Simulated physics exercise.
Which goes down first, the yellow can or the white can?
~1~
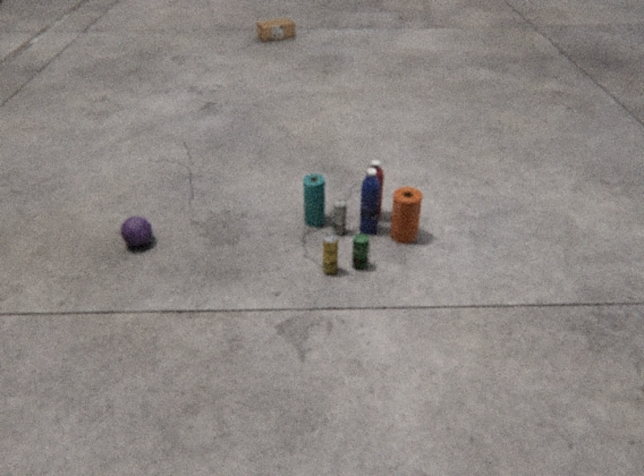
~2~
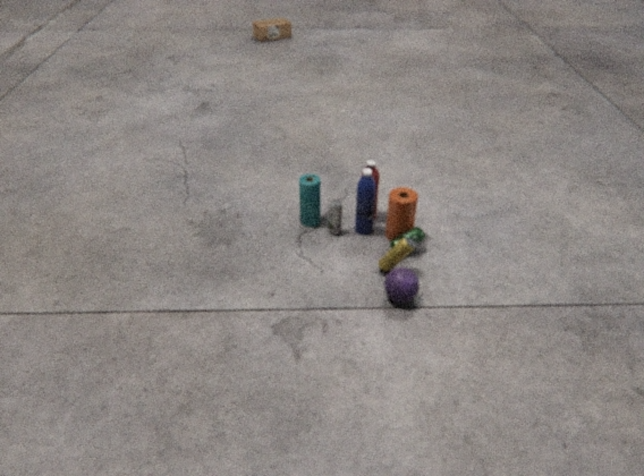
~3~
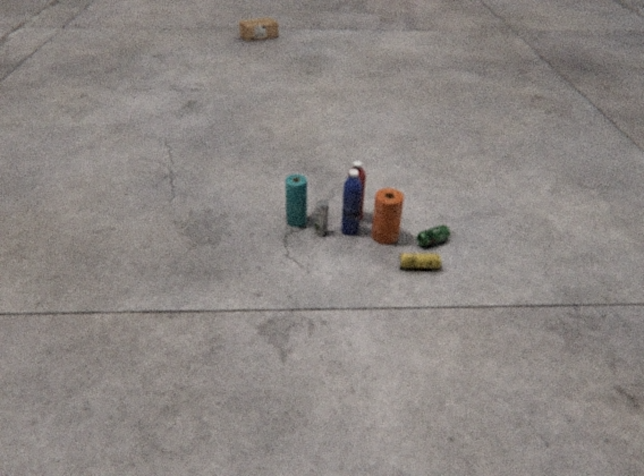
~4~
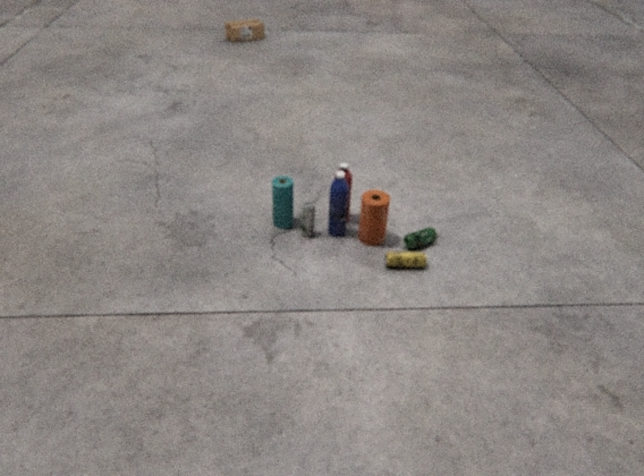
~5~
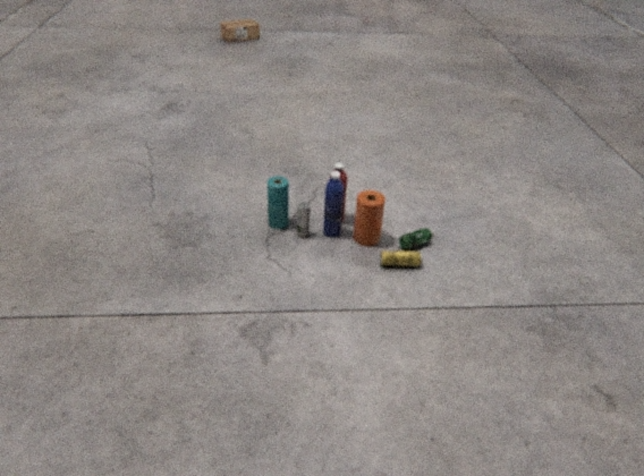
The yellow can goes down first, as it ends up lying on the floor while the white can is still standing at the end.
